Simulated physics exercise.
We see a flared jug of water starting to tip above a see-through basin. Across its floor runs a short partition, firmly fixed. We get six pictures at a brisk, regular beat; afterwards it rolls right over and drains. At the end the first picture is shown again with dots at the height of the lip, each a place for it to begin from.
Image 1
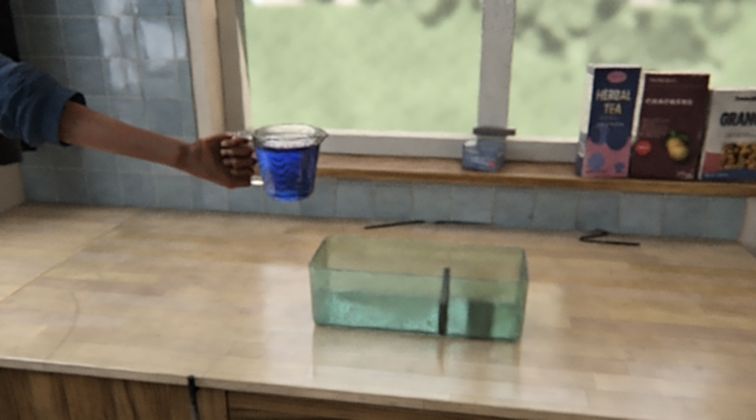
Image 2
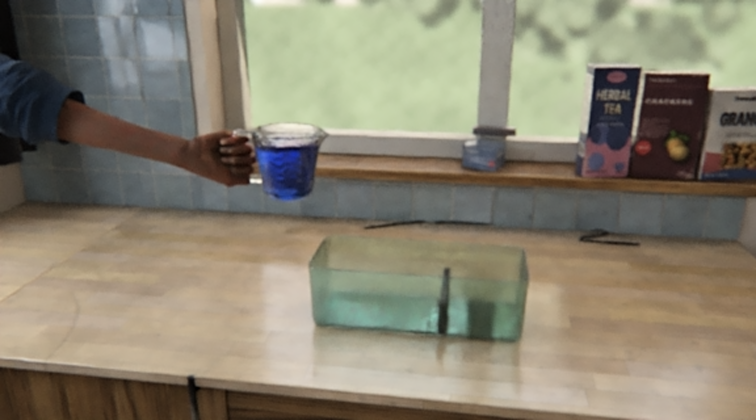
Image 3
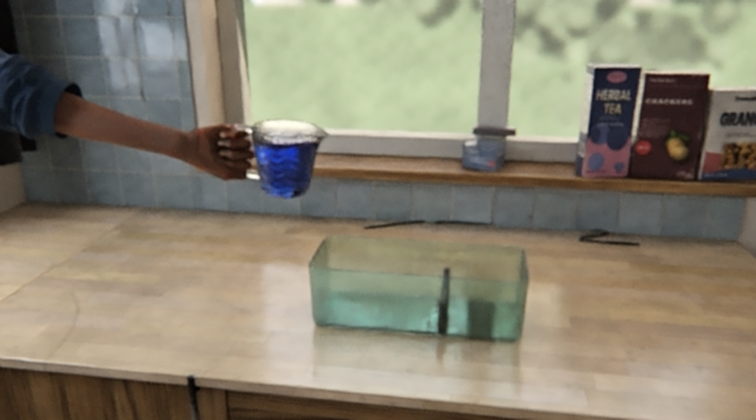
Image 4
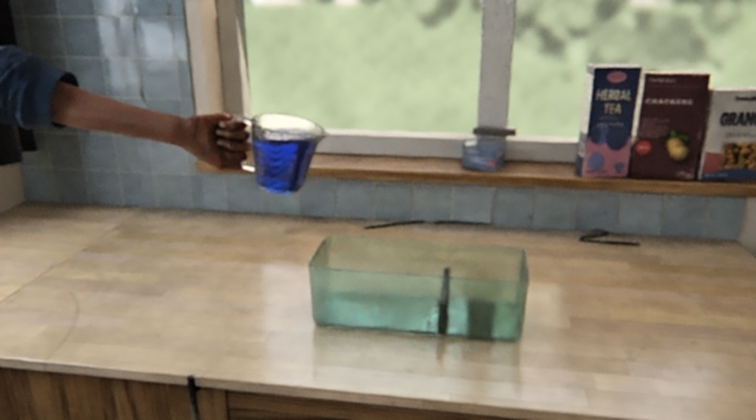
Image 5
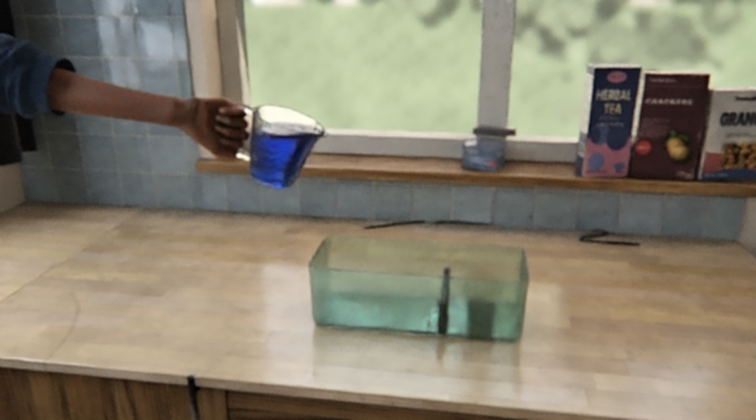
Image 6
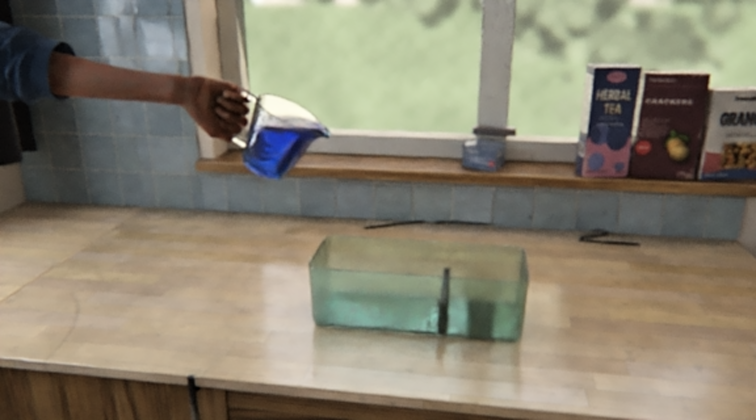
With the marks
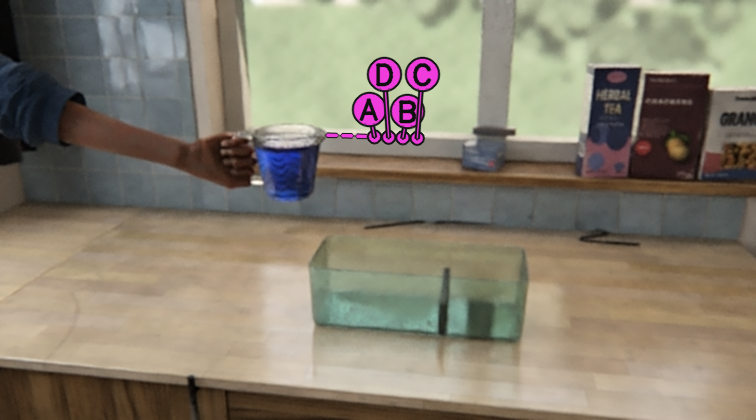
A hand reaches in from the left, its arm in a dark blue sleeve, over a pale wooden kitchen counter seen from the front and slightly above. It holds a clear flared jug of bright blue liquid above a greenish see-through basin with a dark partition, with boxes on the windowsill at right. The hand gradually tilts the jug rightward until liquid reaches its lip, while the camera stays still.
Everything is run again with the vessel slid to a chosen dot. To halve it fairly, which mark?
Place A.
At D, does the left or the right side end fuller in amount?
More ends on the right.
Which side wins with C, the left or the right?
The right one.
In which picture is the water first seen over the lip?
In picture 6.
On the marked copy, A at (374, 136); B at (402, 137); C at (417, 138); D at (388, 137).
For place A, about 49 % ends left of the wall and 48 % right of it; 3 % is lost outside.
For place B, about 7 % ends left of the wall and 90 % right of it.
For place C, about 8 % ends left of the wall and 85 % right of it; 7 % is lost outside.
For place D, about 14 % ends left of the wall and 83 % right of it; 3 % is lost outside.
